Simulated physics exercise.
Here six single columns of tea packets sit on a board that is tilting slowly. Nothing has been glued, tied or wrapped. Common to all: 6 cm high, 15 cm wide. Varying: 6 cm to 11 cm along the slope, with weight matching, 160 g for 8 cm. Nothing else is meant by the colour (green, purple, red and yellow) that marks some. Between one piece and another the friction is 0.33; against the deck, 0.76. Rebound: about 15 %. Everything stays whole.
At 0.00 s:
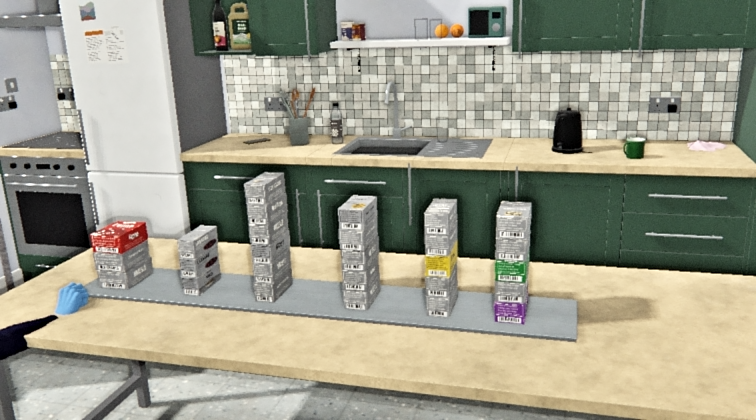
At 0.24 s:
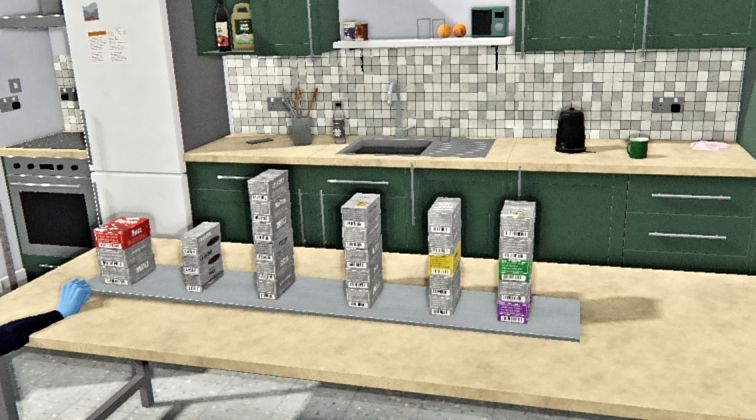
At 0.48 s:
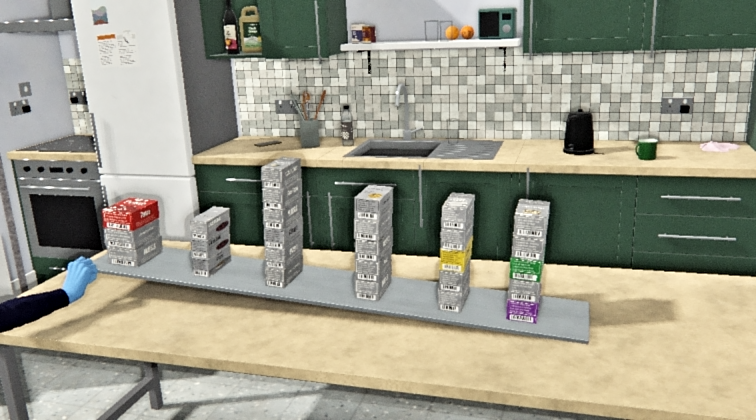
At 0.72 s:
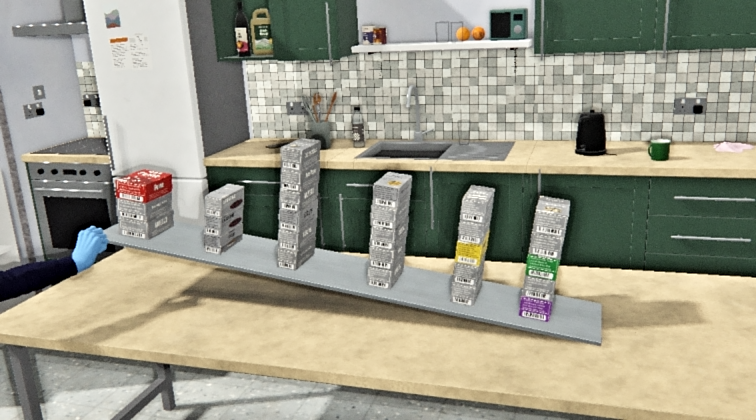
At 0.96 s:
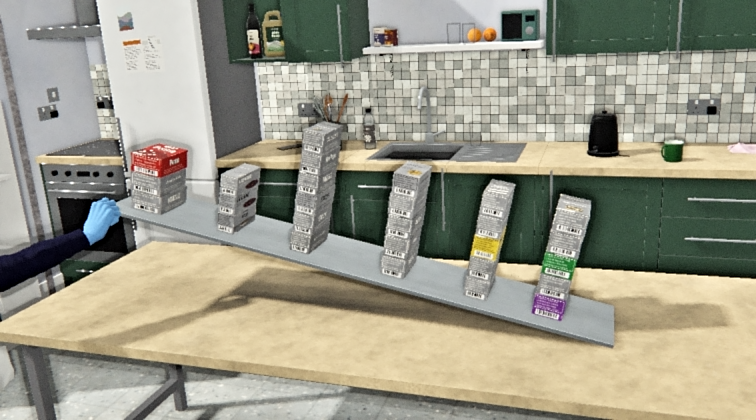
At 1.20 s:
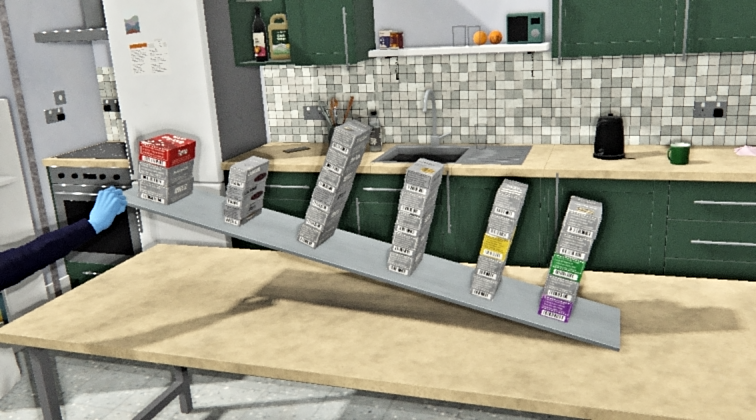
A board carrying six separate stacks of small packets starts out flat on a kitchen table, then its left end rises steadily in a blue-gloved hand. As the slope steepens, the stacks tilt rightward with it, and finally the tall third stack from the left skews, its packets leaning right.
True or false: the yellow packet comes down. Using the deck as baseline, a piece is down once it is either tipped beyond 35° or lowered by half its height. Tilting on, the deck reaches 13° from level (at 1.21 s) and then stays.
True.
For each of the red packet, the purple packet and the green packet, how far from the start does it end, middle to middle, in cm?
Distances in cm - red: 34; purple: 4; green: 38.
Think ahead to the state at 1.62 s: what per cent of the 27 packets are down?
By that time it is 50 percent.
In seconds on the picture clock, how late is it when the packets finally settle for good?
It all settles by about 3.0 s.
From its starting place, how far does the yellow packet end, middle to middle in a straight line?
Start and end lie near 32 cm apart.
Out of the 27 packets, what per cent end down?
Somewhere near 75 in a hundred.
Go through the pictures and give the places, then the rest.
In the first picture (each place is the centre of the face we see best; the camera pans a little; leans and shifts are taken against what carries them), middle of the deck's edge (298, 315) slope 0°; yellow packet (437, 267); red packet (135, 238); purple packet (509, 314); all as stacked.
In the second picture, middle of the deck's edge (301, 313) slope 1°; yellow packet (441, 265).
In the third picture, middle of the deck's edge (309, 302) slope 4°; yellow packet (452, 261).
In the fourth picture, middle of the deck's edge (320, 286) slope 8°; yellow packet (468, 254).
In the fifth picture, middle of the deck's edge (333, 272) slope 11°; yellow packet (485, 248); one has shifted.
In the sixth picture, middle of the deck's edge (339, 267) slope 13°; yellow packet (495, 248) moved 5 mm; green packet (567, 268); red packet (183, 154); steepest lean 10°, the packet at (328, 181); 12 have shifted.
By 1.42 s, slope 13°; 6 of the 27 packets down; yellow packet tilted 11°.
By 1.62 s, slope 13°; 14 of the 27 packets down; yellow packet tilted 35°, 27 mm lower; green packet moved 18 mm.
By 1.96 s, slope 13°; 20 of the 27 packets down; yellow packet tilted 24°, 8 cm lower; green packet on its side.
When it is over (3.0 s), slope 13°; 20 of the 27 packets down; yellow packet tilted 27°, 8 cm lower; green packet upside down; red packet moved 10 mm. In pixels of the last frame, middles, yellow packet near (593, 292), green packet near (690, 323).
